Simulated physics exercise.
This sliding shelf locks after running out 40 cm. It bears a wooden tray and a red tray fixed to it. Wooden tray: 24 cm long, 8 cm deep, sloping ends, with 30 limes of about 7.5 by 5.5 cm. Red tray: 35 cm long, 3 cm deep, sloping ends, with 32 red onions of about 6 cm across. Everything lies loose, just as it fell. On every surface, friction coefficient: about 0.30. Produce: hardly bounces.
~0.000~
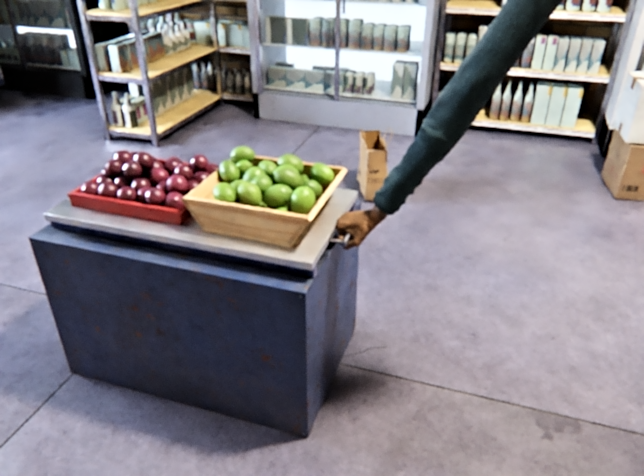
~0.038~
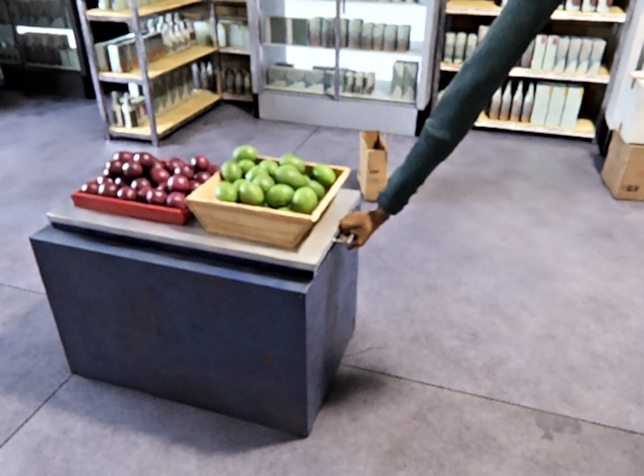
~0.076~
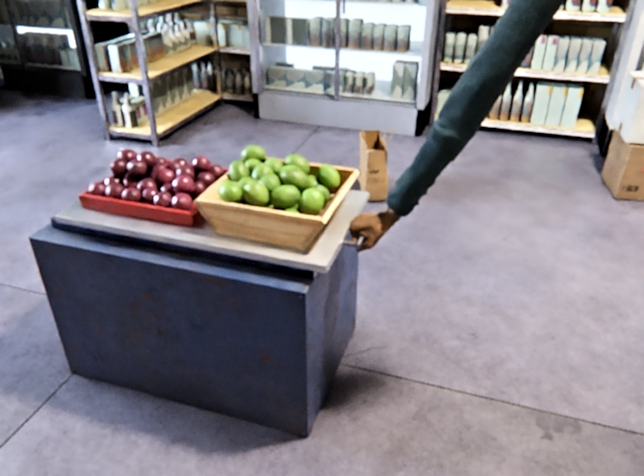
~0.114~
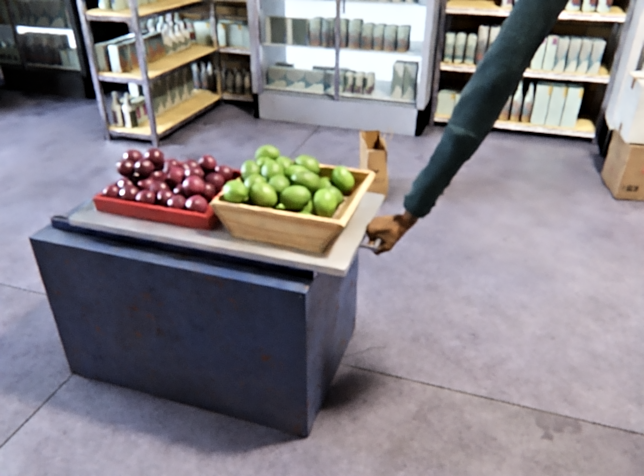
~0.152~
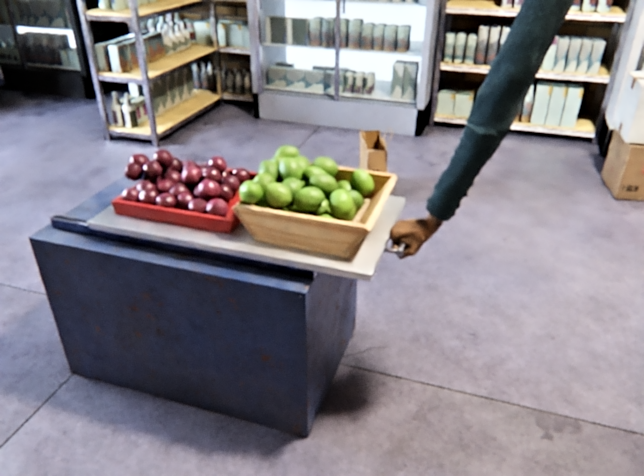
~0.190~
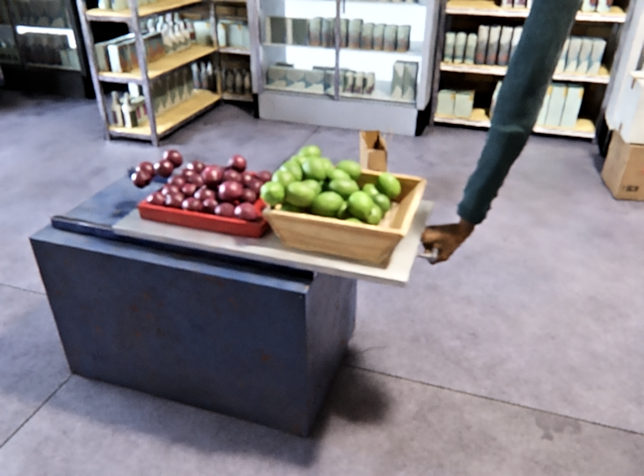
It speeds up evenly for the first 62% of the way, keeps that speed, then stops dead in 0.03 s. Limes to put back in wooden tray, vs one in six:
More.
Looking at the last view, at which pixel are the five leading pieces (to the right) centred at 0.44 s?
About (525, 169).
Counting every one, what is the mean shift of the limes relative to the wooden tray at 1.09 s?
Rightwards, roughly 28 cm.
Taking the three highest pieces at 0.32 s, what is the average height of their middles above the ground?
Their middles average near 78 cm high.
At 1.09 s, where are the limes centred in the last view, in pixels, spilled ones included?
The middle is around (444, 220).
After 0.24 s, the shelf hits its stop.
After 0.32 s, wooden tray 28 in, 2 out and red tray 29 in, 3 out.
After 0.44 s, wooden tray 22 in, 8 out and red tray 26 in, 6 out.
After 0.66 s, wooden tray 20 in, 10 out and red tray 24 in, 8 out.
Final count (at 1.09 s), wooden tray 19 in, 11 out and red tray 24 in, 8 out. Asked share, 11 of 30, 37 per cent.
